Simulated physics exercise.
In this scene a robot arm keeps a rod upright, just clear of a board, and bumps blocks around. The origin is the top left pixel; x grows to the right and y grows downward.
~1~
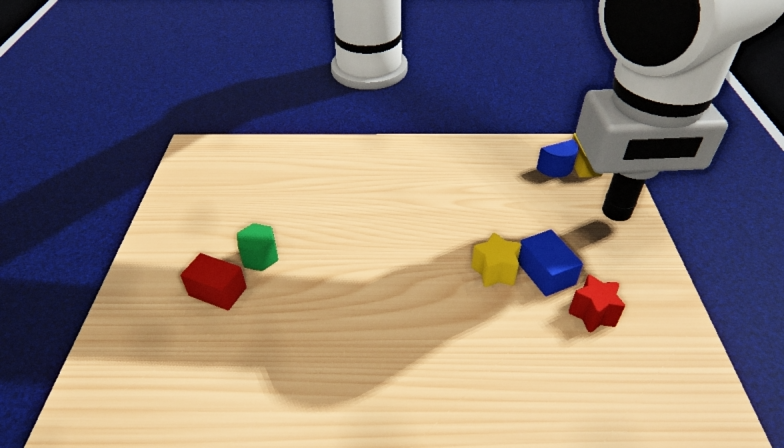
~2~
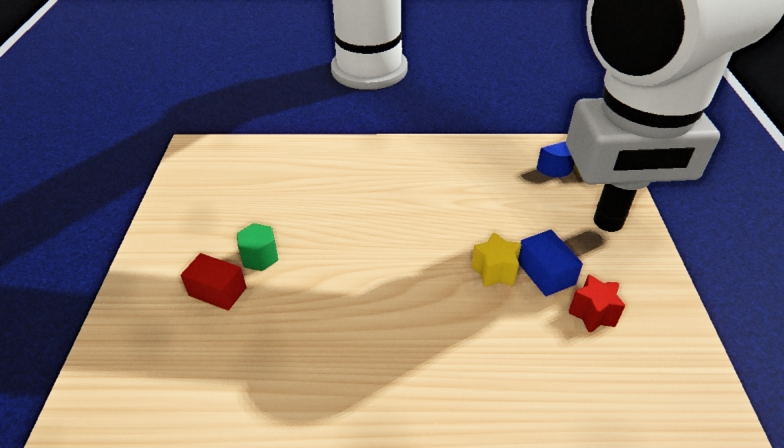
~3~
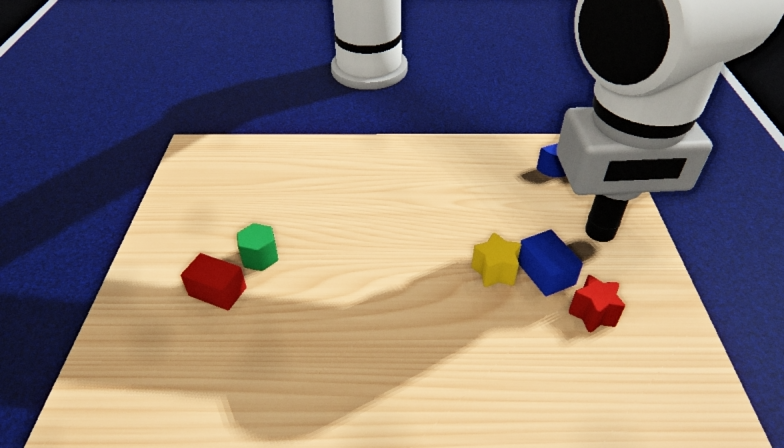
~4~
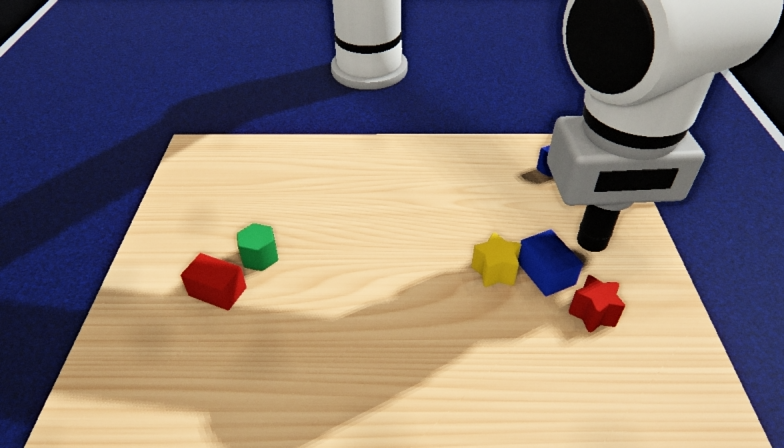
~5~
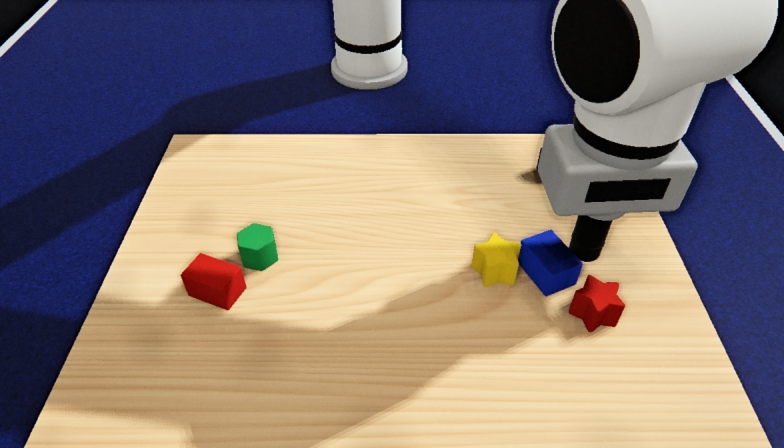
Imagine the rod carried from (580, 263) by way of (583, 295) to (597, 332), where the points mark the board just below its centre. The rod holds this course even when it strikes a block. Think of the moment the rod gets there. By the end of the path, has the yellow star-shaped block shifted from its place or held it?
It will be resting on its spot.
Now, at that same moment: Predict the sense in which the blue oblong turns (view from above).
From overhead, the rotation is clockwise.
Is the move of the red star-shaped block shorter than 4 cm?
Going by the path, no.
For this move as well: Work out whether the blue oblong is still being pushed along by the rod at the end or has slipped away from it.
Fallen away.
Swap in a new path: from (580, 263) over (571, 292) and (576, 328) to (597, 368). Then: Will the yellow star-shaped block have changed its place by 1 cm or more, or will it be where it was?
That block remains where it is.
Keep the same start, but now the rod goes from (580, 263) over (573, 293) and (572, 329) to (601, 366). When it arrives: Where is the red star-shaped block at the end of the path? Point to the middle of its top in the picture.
Around pixel (644, 340).
The first path, step by step. Halfway along, rod at (587, 285); blue oblong at (549, 256), turned 25° clockwise; red star-shaped block at (609, 306).
At the end, rod at (601, 321); yellow star-shaped block still; blue oblong at (549, 256), turned 25° clockwise; red star-shaped block at (630, 338), turned 50° anticlockwise.
